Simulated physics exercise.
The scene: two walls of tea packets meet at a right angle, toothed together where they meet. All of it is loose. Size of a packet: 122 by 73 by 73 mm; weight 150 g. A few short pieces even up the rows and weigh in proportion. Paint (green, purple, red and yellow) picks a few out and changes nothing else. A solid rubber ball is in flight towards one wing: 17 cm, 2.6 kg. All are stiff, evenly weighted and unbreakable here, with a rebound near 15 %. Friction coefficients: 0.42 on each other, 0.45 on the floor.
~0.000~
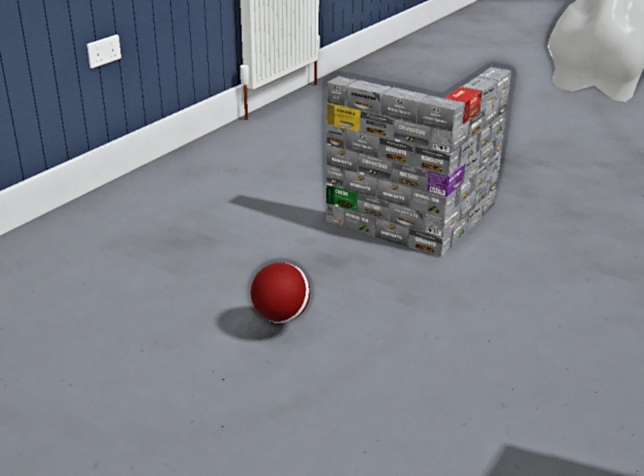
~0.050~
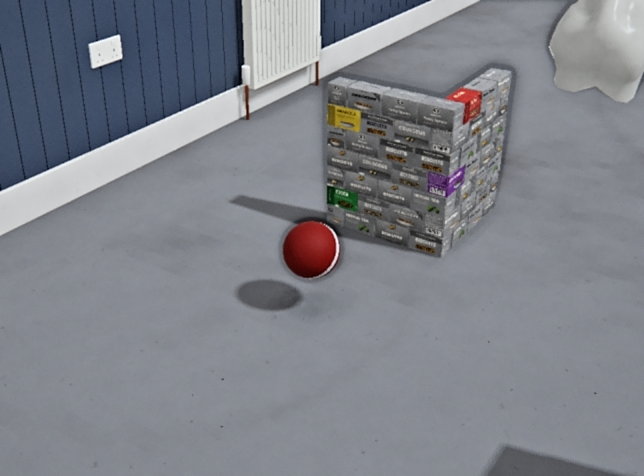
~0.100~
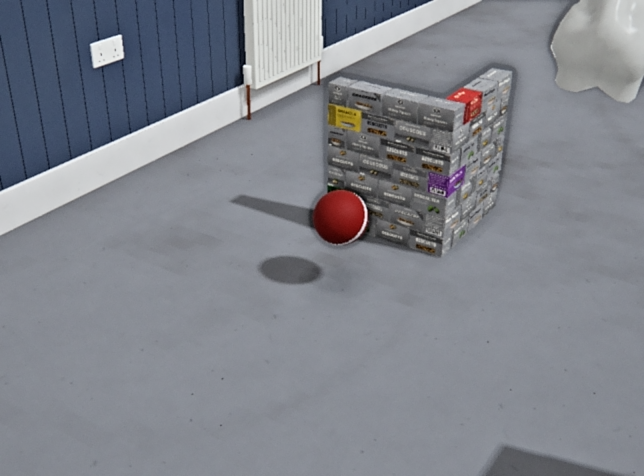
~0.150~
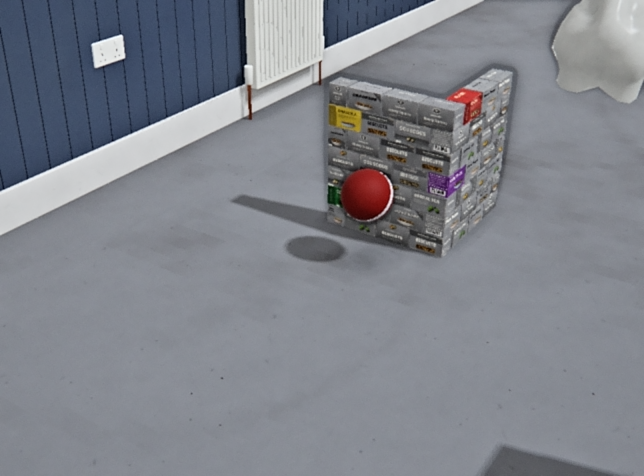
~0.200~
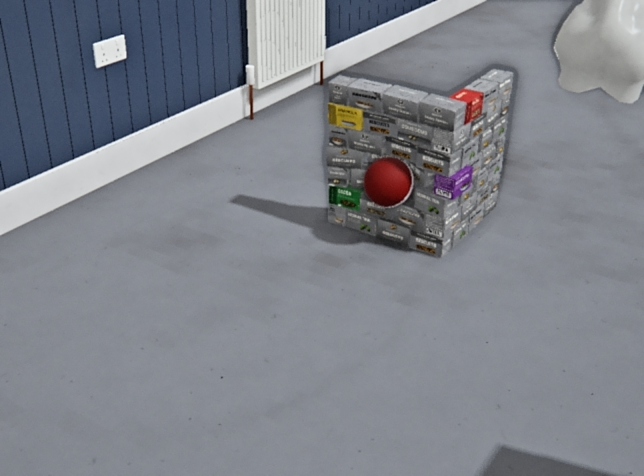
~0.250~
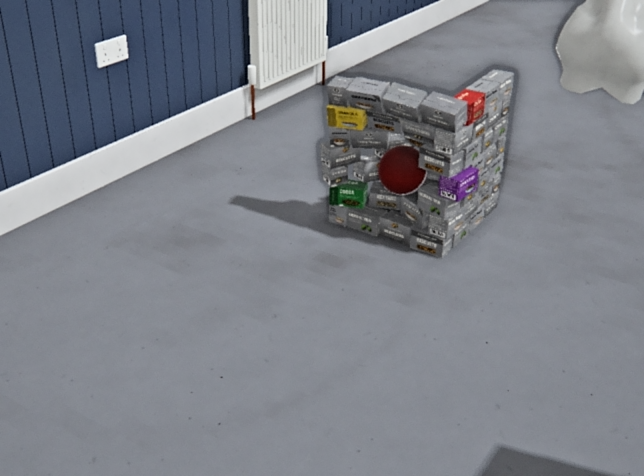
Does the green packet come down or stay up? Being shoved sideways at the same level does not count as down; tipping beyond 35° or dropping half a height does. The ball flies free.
It falls.
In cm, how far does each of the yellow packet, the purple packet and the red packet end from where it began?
Yellow 36, purple 4, red 54.
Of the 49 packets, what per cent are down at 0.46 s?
25 per cent by then.
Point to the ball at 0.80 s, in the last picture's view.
At about (519, 141).
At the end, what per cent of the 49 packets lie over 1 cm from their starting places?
It is 70 per cent.
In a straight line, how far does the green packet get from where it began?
About 24 cm.
By 0.46 s, ball still moving; 13 of the 49 packets down; green packet tilted 20°; yellow packet tilted 54°, 42 mm lower.
By 0.80 s, ball still moving; 21 of the 49 packets down; green packet tilted 65°, 39 mm lower; yellow packet on its side.
When it is over (2.1 s), ball rolling away; 21 of the 49 packets down; green packet on its side; red packet upside down; yellow packet on its side. In pixels of the last frame, middles, green packet near (291, 193), red packet near (398, 192).
